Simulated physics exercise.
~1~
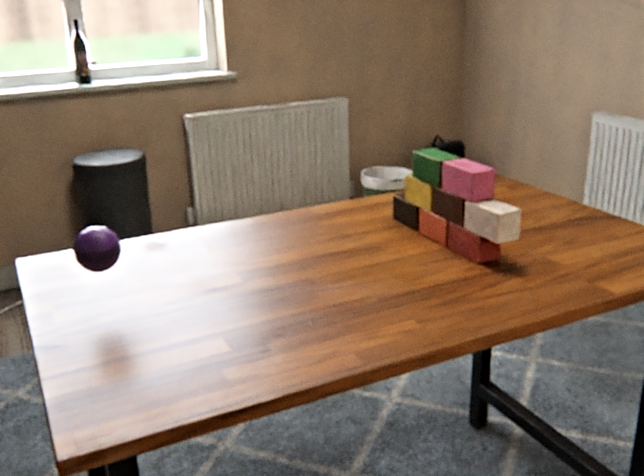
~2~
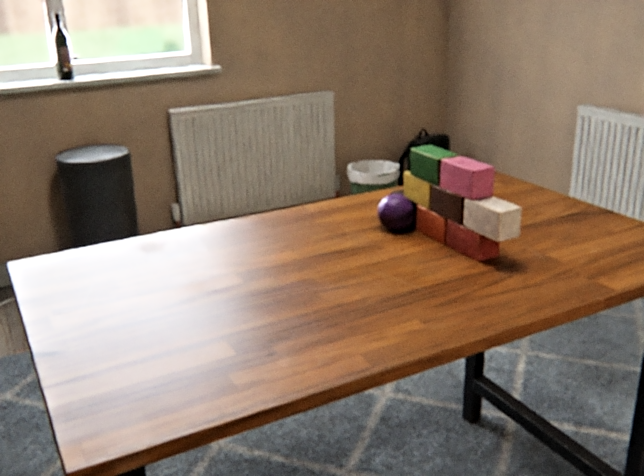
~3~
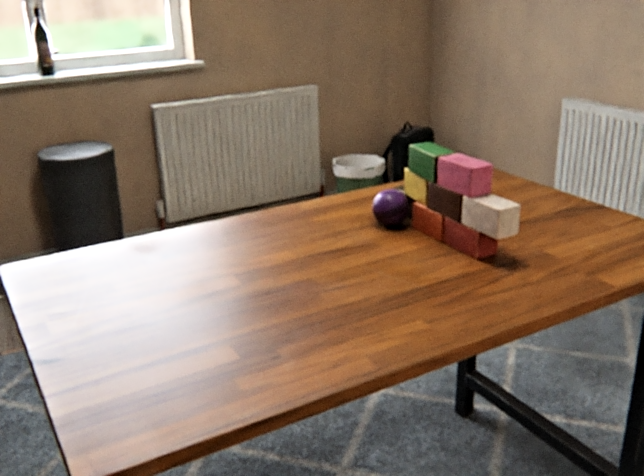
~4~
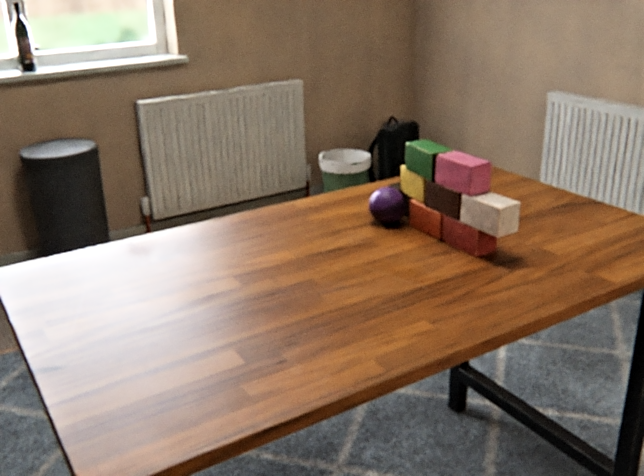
The video shows a small stack of colorful blocks on a wooden table as a purple ball flies in from the left and reaches the stack's left side. The blocks stay standing, with the green and pink ones on top, and the ball rests beside them.
